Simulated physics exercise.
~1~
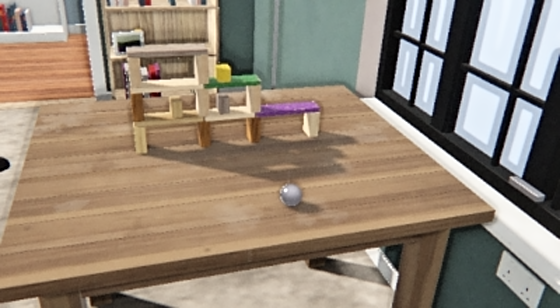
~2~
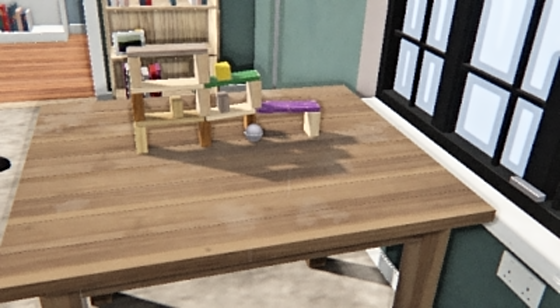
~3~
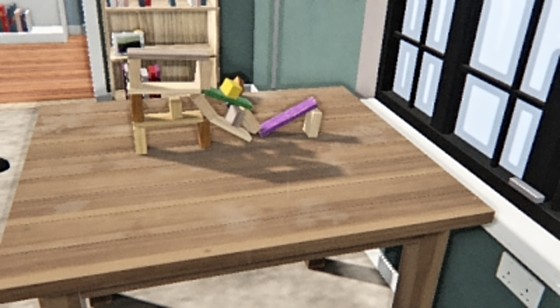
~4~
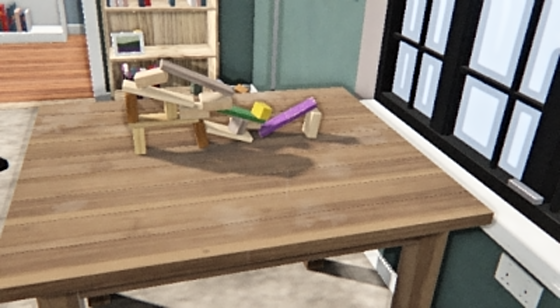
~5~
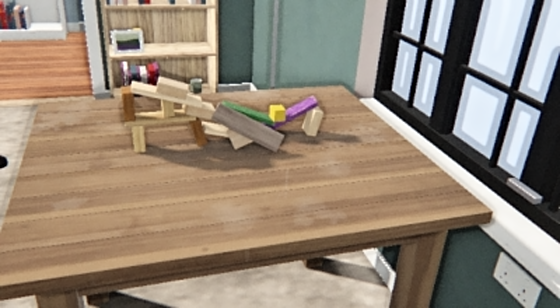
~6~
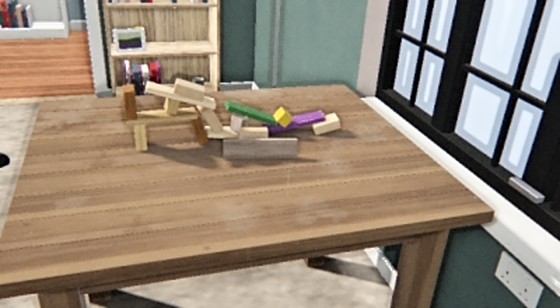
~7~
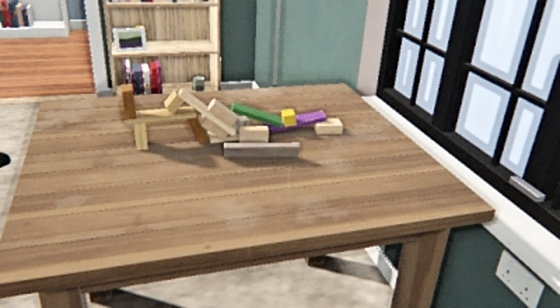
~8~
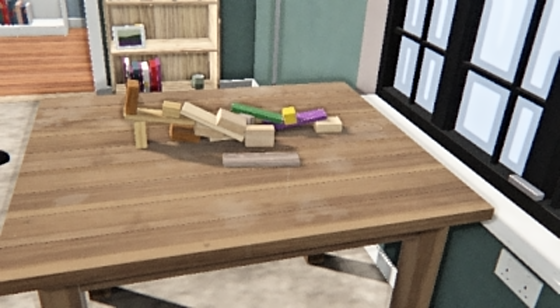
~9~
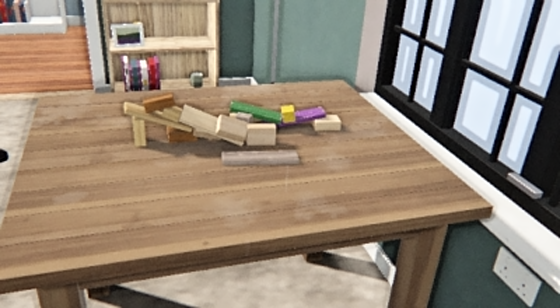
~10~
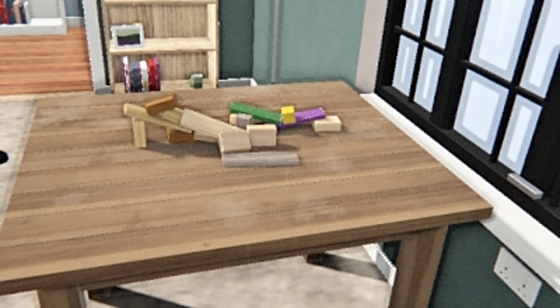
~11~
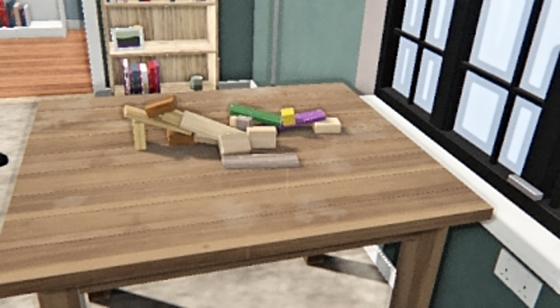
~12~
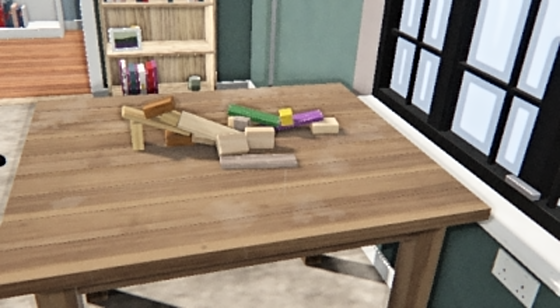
On a wooden table beside a dark-framed window, seen from slightly above by a gently swaying camera, stands a structure of wooden blocks and boards, with a green plank and yellow block near the middle and a purple plank at the right. A grey ball rolls away from the viewer into the right-hand part. The supports there give way, and the green and purple planks drop and tilt. The upper boards then slide down to the right, and a long greyish board tumbles onto the table in front. The left side sags and collapses too, leaving a low, still heap with the yellow block between the green and purple planks.
